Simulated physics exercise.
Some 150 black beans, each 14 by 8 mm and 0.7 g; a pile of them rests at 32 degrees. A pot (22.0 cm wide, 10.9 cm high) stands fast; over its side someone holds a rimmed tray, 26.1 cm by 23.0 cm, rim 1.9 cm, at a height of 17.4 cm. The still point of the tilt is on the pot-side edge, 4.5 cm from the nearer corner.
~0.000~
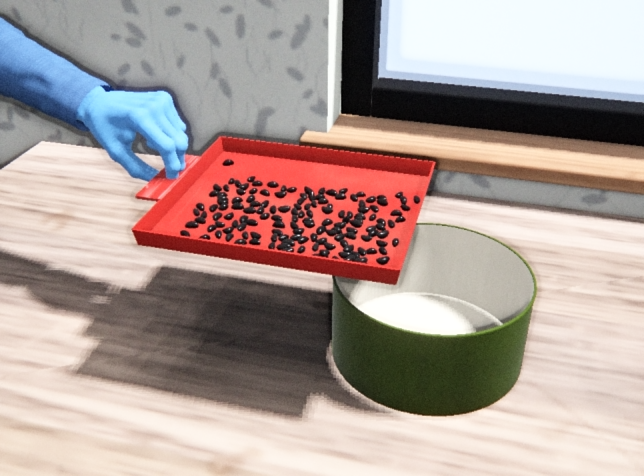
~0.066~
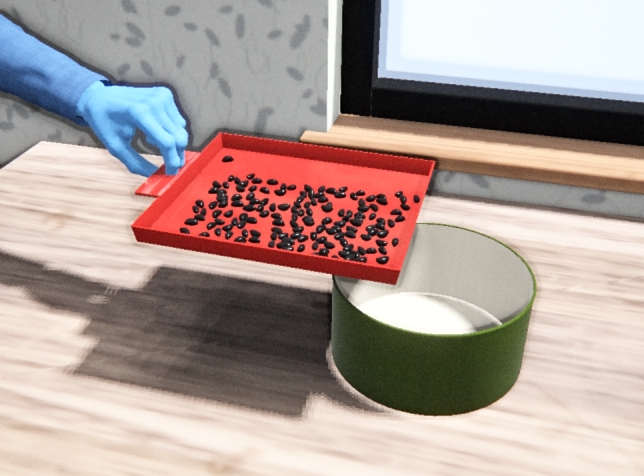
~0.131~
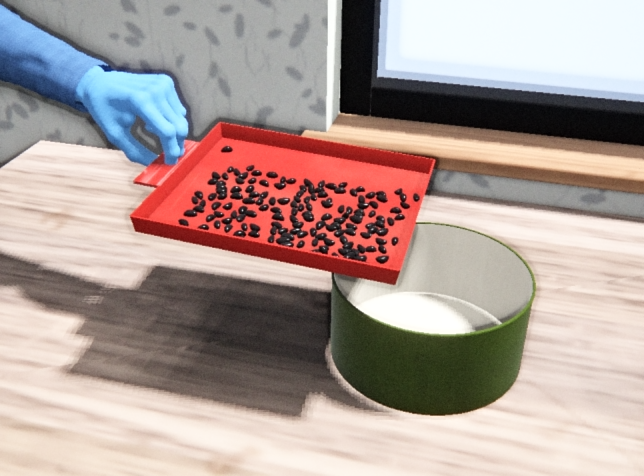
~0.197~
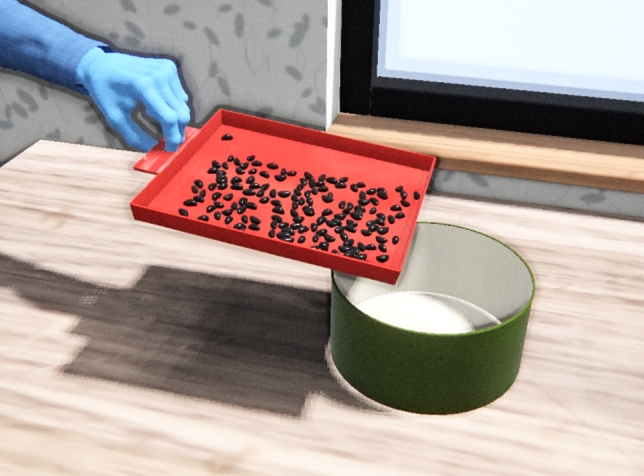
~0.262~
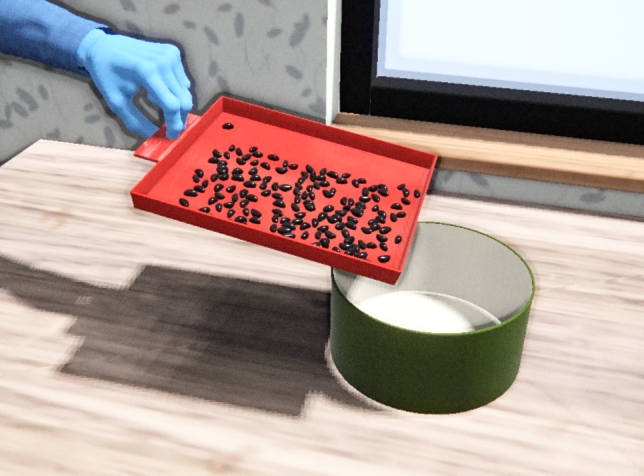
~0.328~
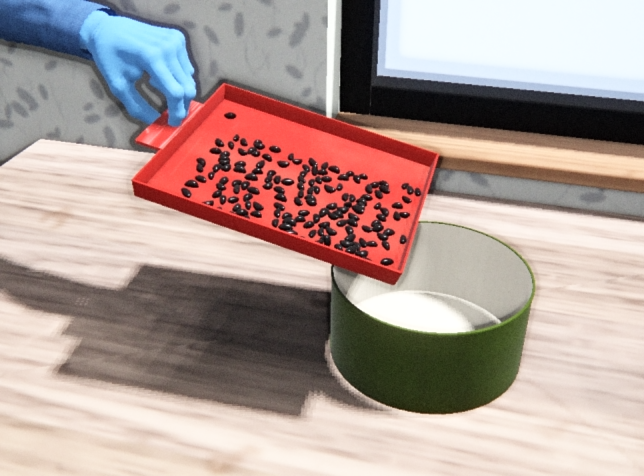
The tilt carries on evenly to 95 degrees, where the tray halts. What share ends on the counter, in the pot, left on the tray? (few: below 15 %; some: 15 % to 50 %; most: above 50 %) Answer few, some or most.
Counter some, pot most, tray few.
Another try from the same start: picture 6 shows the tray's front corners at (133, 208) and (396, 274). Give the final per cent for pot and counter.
Pot 0, counter 100.
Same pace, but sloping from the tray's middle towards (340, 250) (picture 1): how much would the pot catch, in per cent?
Some 0 per cent.
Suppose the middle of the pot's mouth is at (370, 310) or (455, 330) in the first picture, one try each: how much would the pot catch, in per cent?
Some 85 and 95 per cent.
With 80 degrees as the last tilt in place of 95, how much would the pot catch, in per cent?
In that case some 40 per cent.
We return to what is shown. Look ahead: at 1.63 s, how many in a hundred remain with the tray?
Some 75 per cent of the load.
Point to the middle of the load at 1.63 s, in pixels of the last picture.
Near (421, 248).
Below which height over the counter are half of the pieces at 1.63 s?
Roughly 18 cm.
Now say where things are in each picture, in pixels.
In the first picture, tray tilt 0 degrees, front corners at (136, 228) and (397, 267); middle of the pieces at (295, 219); pot at (433, 273).
In the second picture, tray tilt 1 degrees, front corners at (136, 225) and (397, 267); middle of the pieces at (295, 218).
In the third picture, tray tilt 3 degrees, front corners at (135, 215) and (397, 268), lowest corner right front; middle of the pieces at (294, 212).
In the fourth picture, tray tilt 7 degrees, front corners at (134, 203) and (398, 268), lowest corner right front; middle of the pieces at (295, 206).
In the fifth picture, tray tilt 10 degrees, front corners at (135, 191) and (398, 269), lowest corner right front; middle of the pieces at (297, 200).
In the sixth picture, tray tilt 13 degrees, front corners at (136, 179) and (399, 270), lowest corner right front; middle of the pieces at (301, 195); pot at (432, 271). The tray's pace is about 50 degrees a second.
After 1.11 s, tilt 51 degrees; the tray holds 100 %, the pot 0 %.
Then, at 1.63 s, tilt 77 degrees; the tray holds 75 %, the pot 10 %.
After 2.21 s, tilt 95 degrees; the tray holds 5 %, the pot 55 %.
At rest (3.4 s), counter 40 %, pot 55 %, tray 0 %.
